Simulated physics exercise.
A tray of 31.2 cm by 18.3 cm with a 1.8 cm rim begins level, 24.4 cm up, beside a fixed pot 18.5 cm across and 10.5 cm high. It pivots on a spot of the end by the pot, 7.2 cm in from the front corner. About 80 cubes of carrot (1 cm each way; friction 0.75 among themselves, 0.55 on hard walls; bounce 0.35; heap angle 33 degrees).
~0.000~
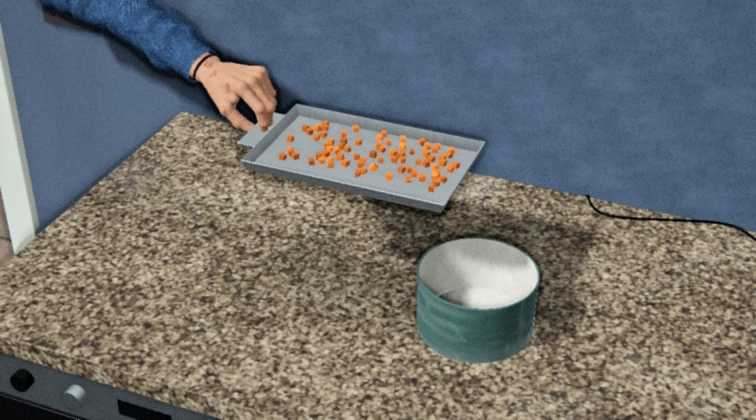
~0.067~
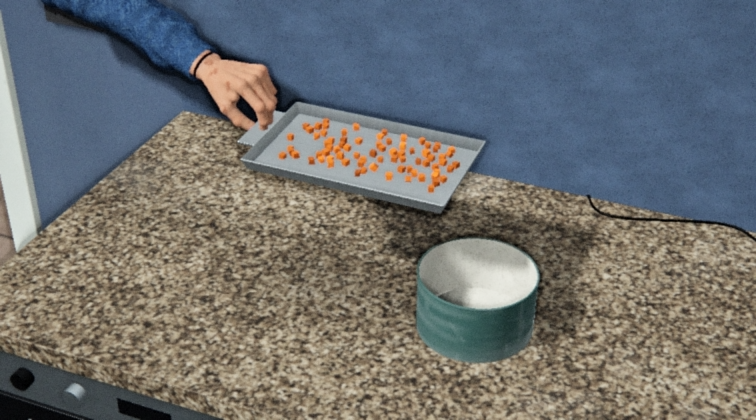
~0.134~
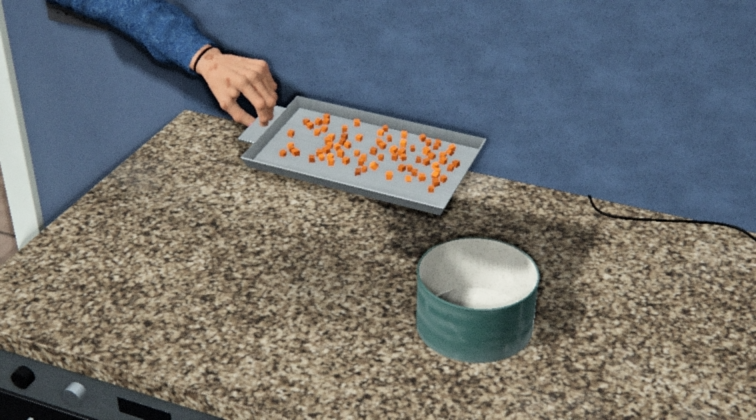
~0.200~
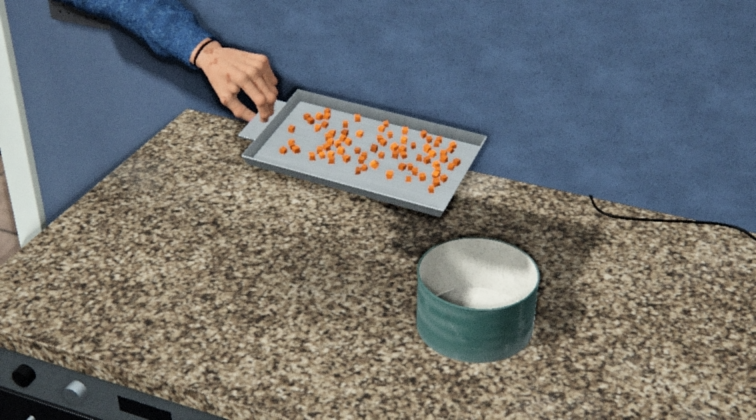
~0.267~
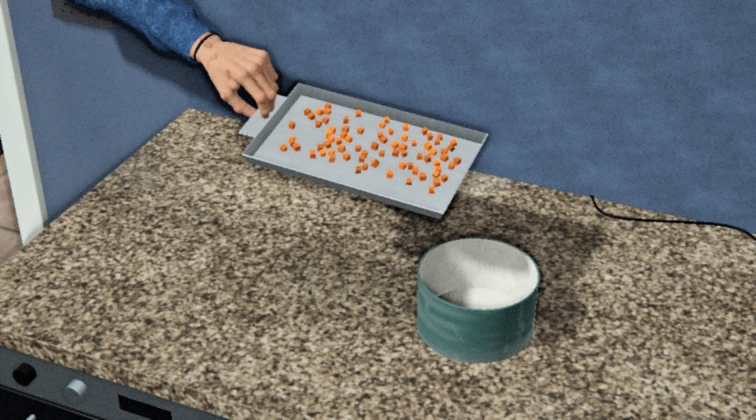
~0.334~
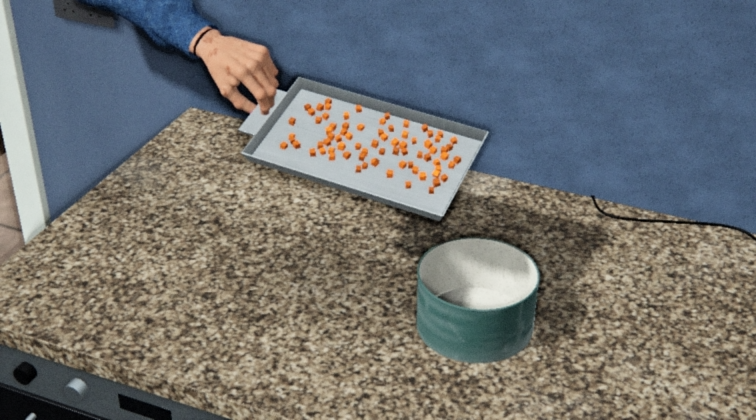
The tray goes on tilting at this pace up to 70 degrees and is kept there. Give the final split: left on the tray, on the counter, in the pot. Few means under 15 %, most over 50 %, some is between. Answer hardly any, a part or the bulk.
Left on the tray: The bulk; on the counter: A part; in the pot: Hardly any.
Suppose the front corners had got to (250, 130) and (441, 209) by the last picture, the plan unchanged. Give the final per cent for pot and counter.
Pot 30, counter 25.
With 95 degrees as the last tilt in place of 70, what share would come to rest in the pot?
In that case some 30 per cent.
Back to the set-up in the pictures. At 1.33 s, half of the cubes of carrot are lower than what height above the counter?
Roughly 22 cm.
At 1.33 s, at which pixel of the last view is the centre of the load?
Near (399, 209).
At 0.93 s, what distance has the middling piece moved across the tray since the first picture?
Some 6 cm.
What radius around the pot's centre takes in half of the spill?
Some 34 cm.
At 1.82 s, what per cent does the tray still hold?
Roughly 80 per cent.
After 0.93 s, tilt 39 degrees; the tray holds 100 %, the pot 0 %.
After 1.33 s, tilt 57 degrees; the tray holds 85 %, the pot 0 %.
After 1.82 s, tilt 70 degrees; the tray holds 80 %, the pot 0 %.
At rest (3.2 s), tray 75 %, counter 25 %, pot 0 %.
